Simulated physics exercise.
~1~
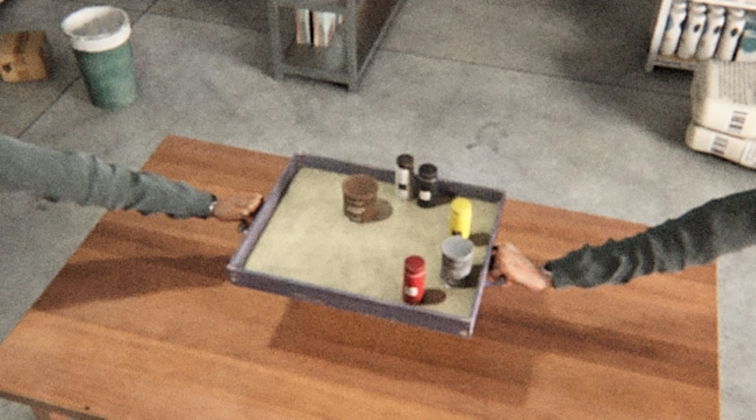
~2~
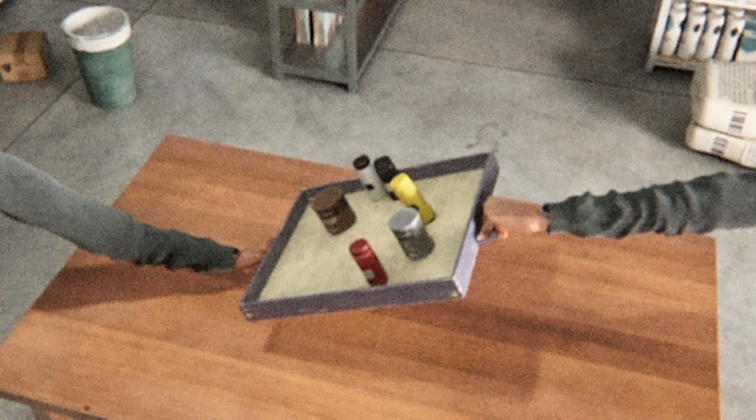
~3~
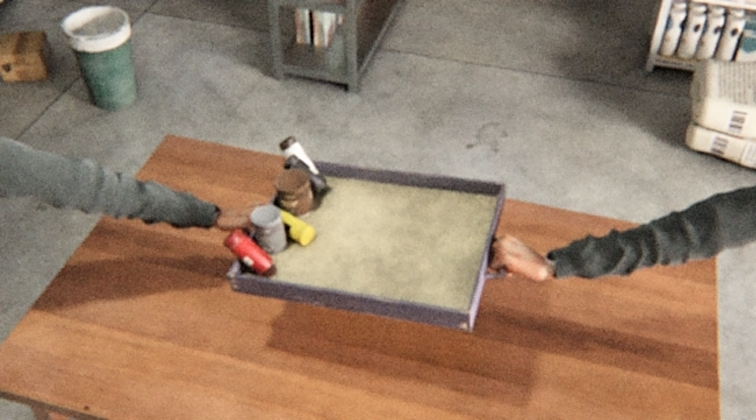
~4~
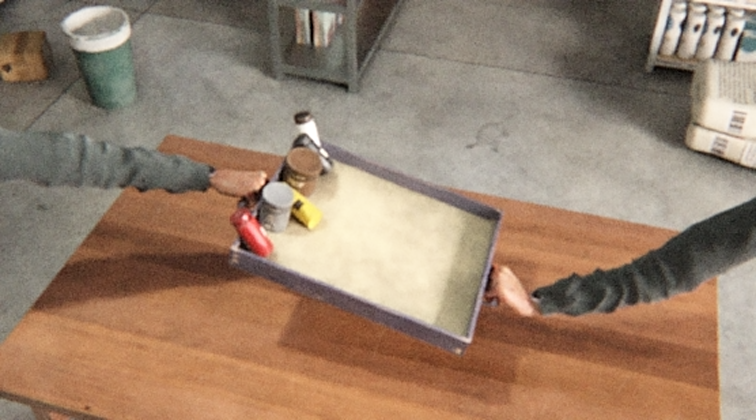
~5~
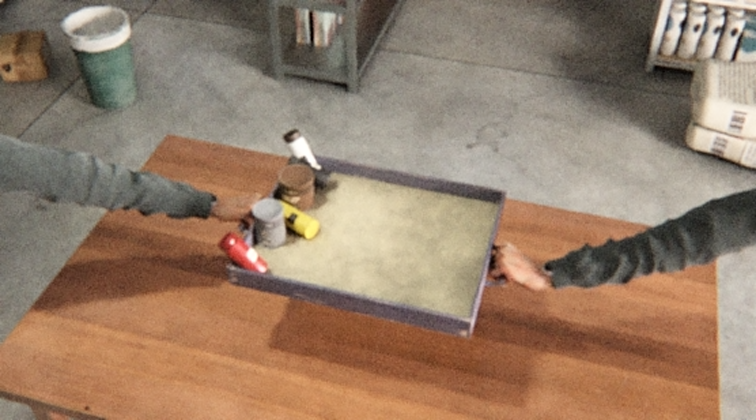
A shallow tray with a sandy-coloured base is held level above a wooden table by two hands, carrying a brown tin, a grey tin and four shakers, all upright. The hands tip it steeply, left edge down, and the containers slide left as the shakers begin to lean. Soon everything is bunched at the left end, with the yellow shaker on its side. The tray then tilts the other way, right side low, but the cluster stays put. Finally it returns to level, the red, black and yellow shakers toppled or leaning hard, the white one leaning and both tins still standing.
